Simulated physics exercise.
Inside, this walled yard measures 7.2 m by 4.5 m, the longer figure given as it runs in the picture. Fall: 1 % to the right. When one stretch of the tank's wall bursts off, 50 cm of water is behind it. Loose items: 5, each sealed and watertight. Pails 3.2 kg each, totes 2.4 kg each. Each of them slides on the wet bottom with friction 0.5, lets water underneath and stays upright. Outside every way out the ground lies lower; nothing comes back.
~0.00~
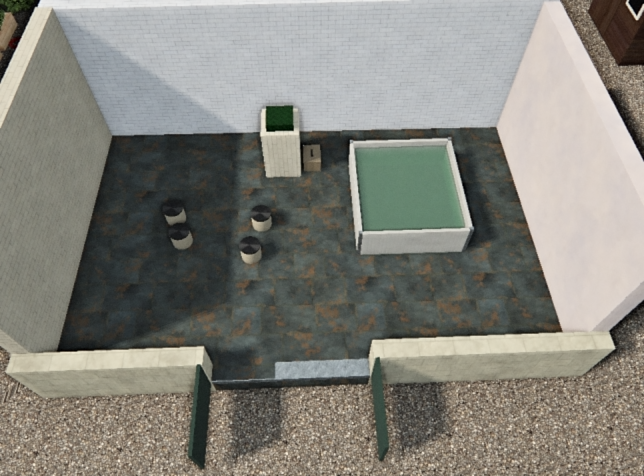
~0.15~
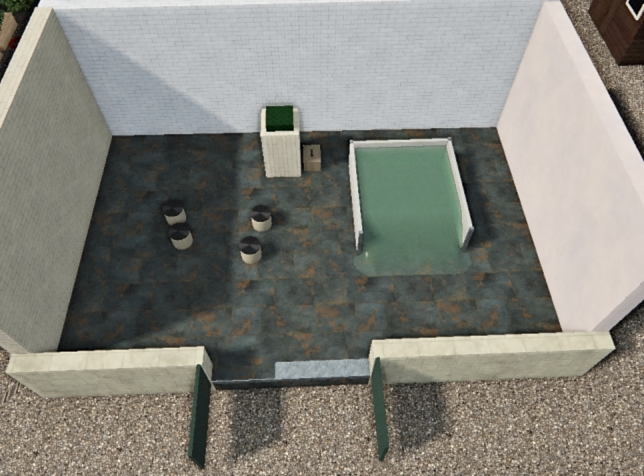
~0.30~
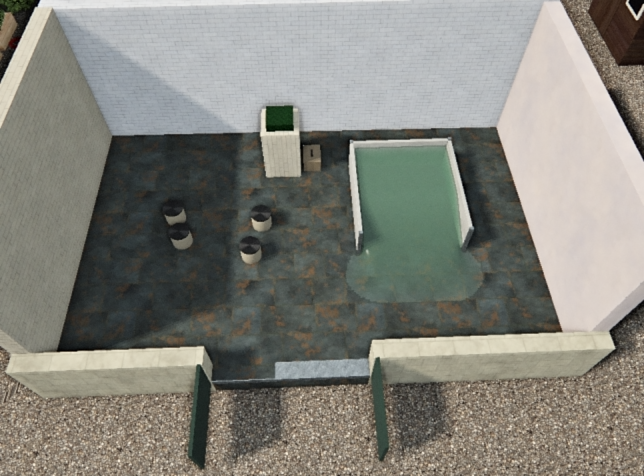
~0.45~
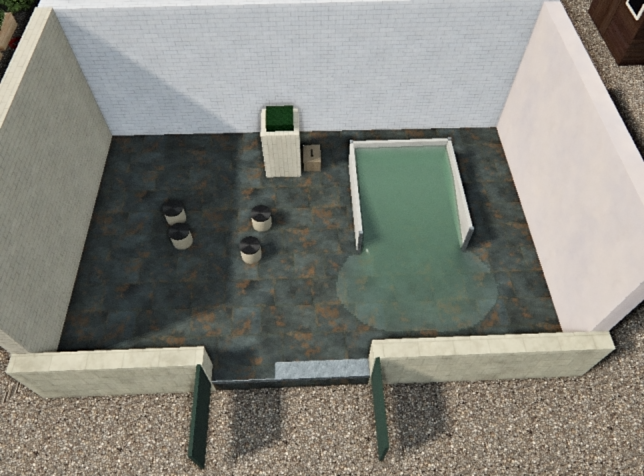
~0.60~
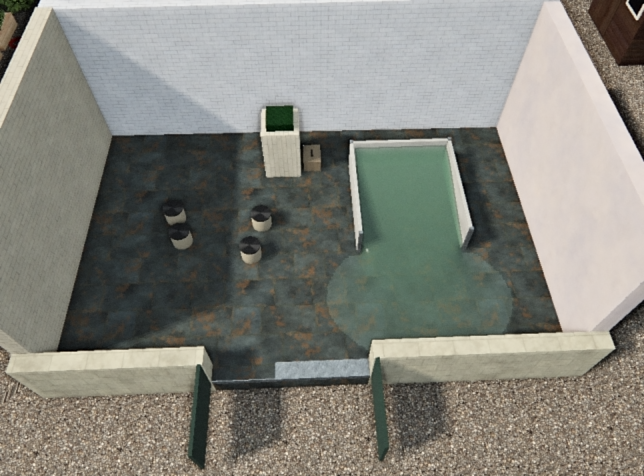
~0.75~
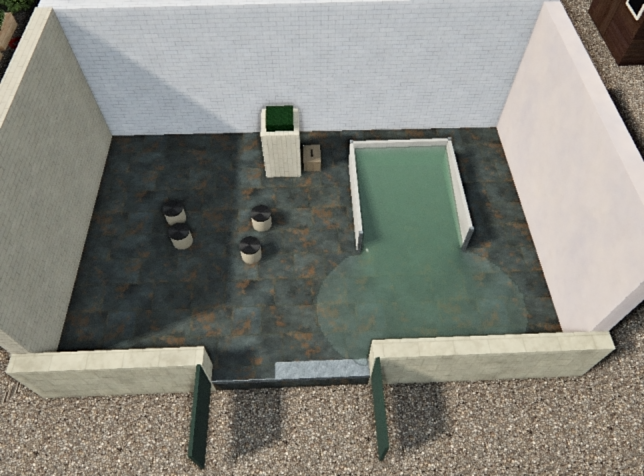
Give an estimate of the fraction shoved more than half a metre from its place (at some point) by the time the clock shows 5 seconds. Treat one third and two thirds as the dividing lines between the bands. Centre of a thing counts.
I expect under a third of them.
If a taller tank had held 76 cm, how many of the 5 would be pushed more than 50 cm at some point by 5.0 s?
The count would be 0.
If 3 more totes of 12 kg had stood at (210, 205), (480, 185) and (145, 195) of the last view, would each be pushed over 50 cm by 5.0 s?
Going through them, I'd say falls short, exceeds it and finally falls short.
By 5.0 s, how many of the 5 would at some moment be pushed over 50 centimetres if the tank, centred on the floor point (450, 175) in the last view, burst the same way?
Result: 2.
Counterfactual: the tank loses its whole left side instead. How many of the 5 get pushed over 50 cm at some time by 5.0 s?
So the tally would be 5.
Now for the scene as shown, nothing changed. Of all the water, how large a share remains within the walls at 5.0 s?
About 82 in a hundred parts of the water.
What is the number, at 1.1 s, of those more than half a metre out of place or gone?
Count then: 0.
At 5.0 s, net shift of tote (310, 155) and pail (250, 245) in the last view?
Taking them in turn, I get 0 cm for the first and 0 cm for the second.
After 1.1 s 0 of 5 are over 50 cm from their spots; 0 afloat.
After 2.2 s 0 of 5 are over 50 cm from their spots; 0 afloat.
After 3.5 s 0 of 5 are over 50 cm from their spots; 0 afloat.
After 5.0 s 0 of 5 are over 50 cm from their spots, and 0 have been at some point; 0 afloat.
